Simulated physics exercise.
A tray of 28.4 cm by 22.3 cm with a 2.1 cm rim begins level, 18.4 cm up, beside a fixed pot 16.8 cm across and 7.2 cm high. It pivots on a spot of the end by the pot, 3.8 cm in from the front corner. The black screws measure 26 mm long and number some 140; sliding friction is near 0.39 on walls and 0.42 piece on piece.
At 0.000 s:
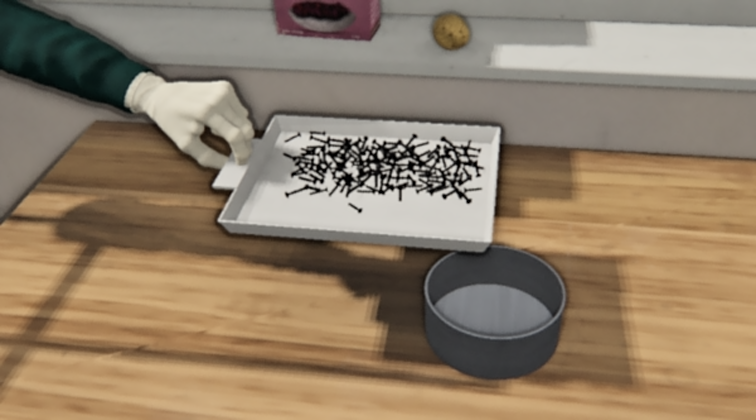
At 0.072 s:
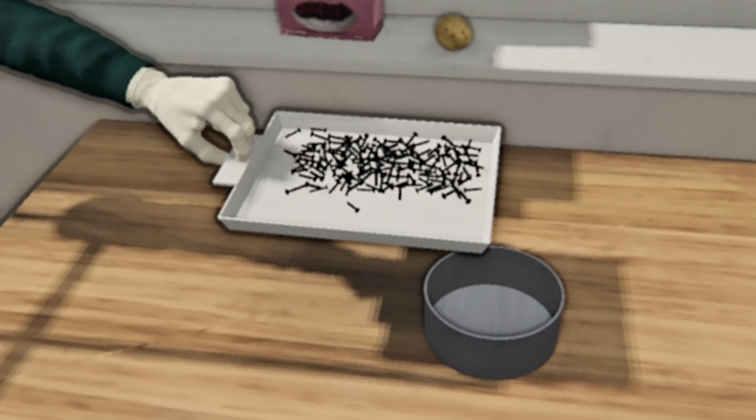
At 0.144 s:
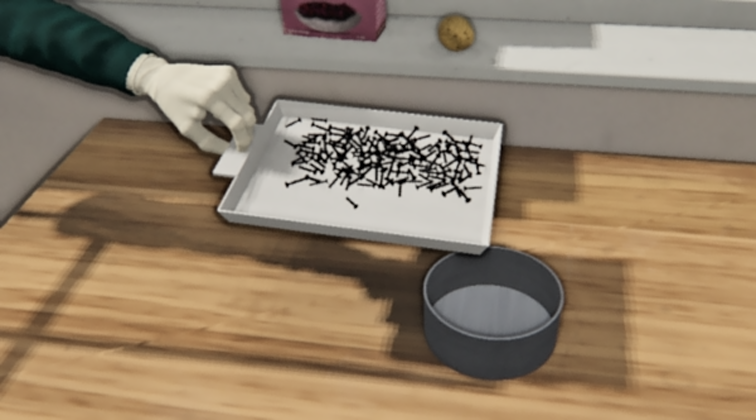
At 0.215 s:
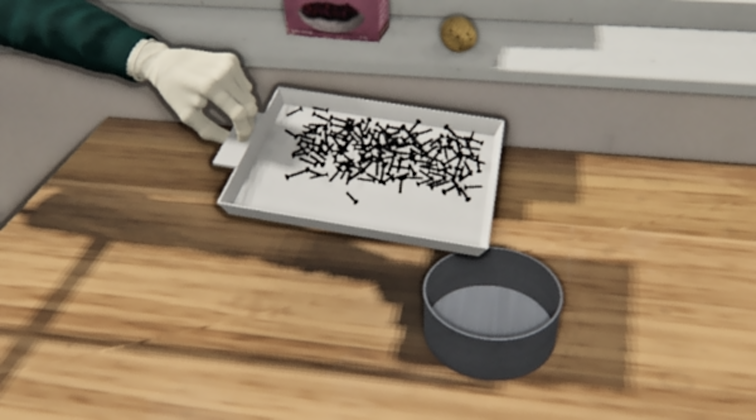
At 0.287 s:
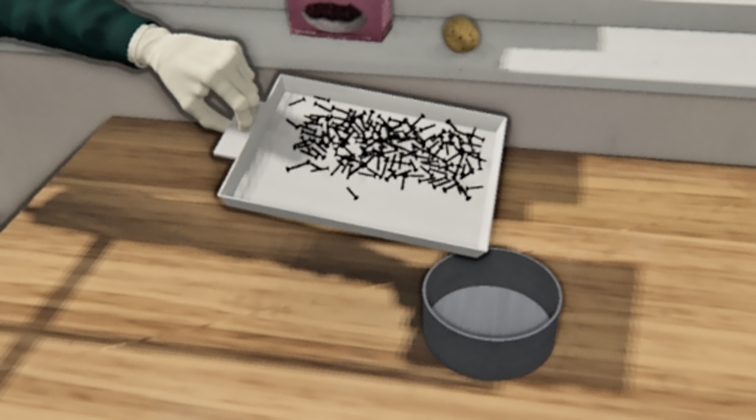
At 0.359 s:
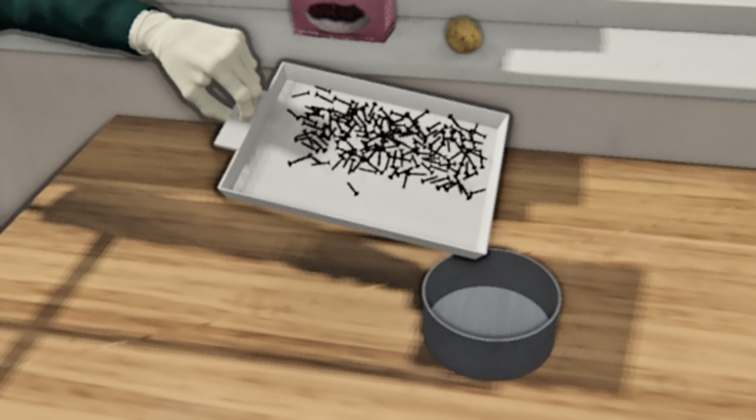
A white-gloved hand slowly tilted a white tray of black screws, raising its back and left side while the right front corner stayed low beside a gray pot on a wooden table.
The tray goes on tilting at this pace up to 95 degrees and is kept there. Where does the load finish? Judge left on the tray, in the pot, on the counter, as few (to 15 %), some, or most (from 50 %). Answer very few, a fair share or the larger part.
Left on the tray: Very few; in the pot: A fair share; on the counter: The larger part.
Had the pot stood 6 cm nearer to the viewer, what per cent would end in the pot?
In that case some 100 per cent.
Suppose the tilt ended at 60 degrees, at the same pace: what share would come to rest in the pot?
It would be near 5 per cent.
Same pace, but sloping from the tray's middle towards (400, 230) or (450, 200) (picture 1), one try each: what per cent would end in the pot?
Some 20 and 75 per cent.
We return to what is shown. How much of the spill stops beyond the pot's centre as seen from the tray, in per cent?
Roughly 60 per cent.
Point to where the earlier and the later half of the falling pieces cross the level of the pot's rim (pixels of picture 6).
At about (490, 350), then at (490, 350).
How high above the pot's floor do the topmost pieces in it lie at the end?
Roughly 1.5 cm.
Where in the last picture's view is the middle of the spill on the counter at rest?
Around (492, 412).
Then, at 1.15 s, tilt 52 degrees; the tray holds 95 %, the pot 0 %.
Then, at 1.67 s, tilt 77 degrees; the tray holds 60 %, the pot 5 %.
After 2.26 s, tilt 95 degrees; the tray holds 0 %, the pot 30 %.
By 3.0 s all is still; tray 0 %, pot 30 %, counter 70 %.
